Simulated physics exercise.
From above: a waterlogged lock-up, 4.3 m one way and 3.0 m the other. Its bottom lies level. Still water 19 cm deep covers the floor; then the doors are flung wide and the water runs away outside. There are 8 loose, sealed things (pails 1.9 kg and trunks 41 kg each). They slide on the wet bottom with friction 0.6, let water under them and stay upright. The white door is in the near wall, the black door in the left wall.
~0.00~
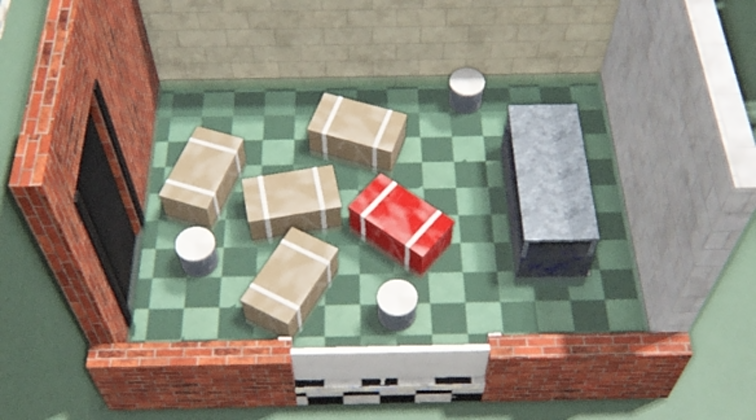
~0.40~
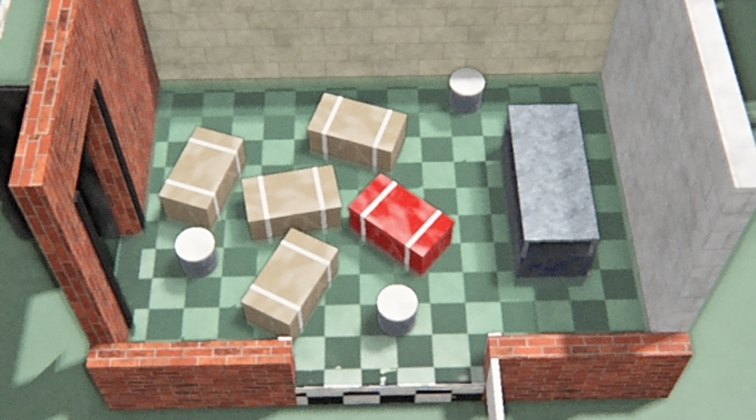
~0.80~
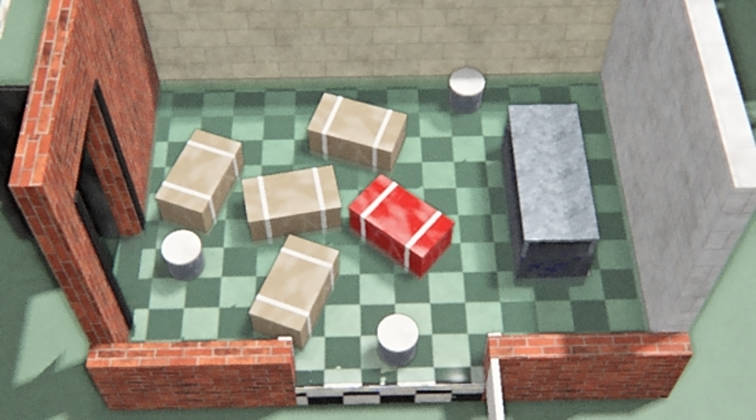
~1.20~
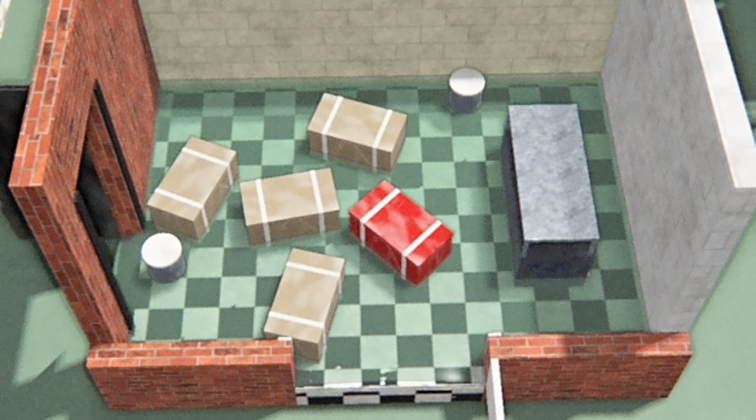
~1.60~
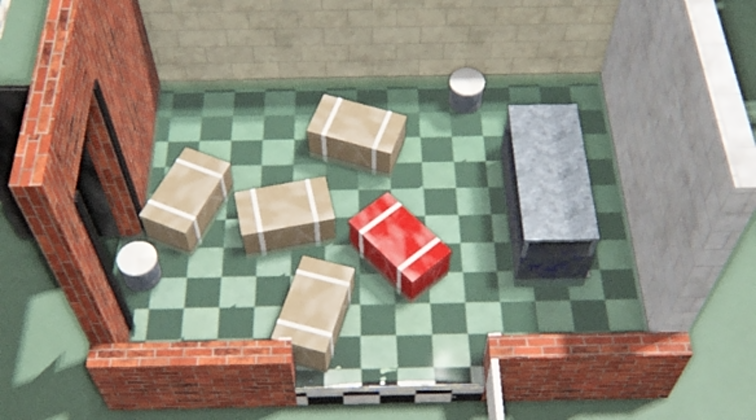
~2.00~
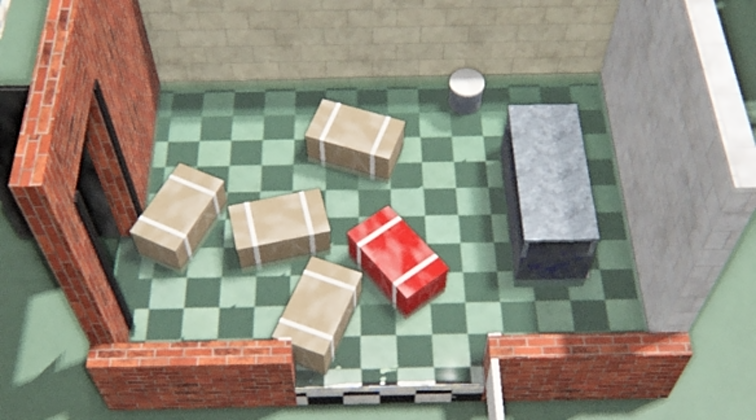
A flooded brick-walled room held floating trunks and pails; both doors opened, and the pails near them drifted out of sight, while the red trunk and most of the tan ones slid slowly toward the openings.
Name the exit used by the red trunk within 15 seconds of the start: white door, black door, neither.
The red trunk: White doorway.
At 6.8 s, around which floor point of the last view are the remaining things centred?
Around (304, 259).
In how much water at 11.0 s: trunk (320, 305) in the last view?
Roughly 5 cm.
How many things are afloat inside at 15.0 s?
I count 1.
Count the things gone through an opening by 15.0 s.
I count 4.
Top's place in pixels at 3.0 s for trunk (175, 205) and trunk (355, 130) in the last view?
Around (131, 253) and (348, 155).
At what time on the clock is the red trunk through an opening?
Near 4.5 s.
After 3.0 s the red trunk is near (407, 285), 0.7 m from its start, afloat; 2 of 8 are out; 4 afloat.
After 6.8 s the red trunk has gone out by the white door; 4 of 8 are out; 1 afloat.
After 11.0 s the red trunk has gone out by the white door; 4 of 8 are out; 1 afloat.
After 15.0 s the red trunk has gone out by the white door; 4 of 8 are out; 1 afloat.
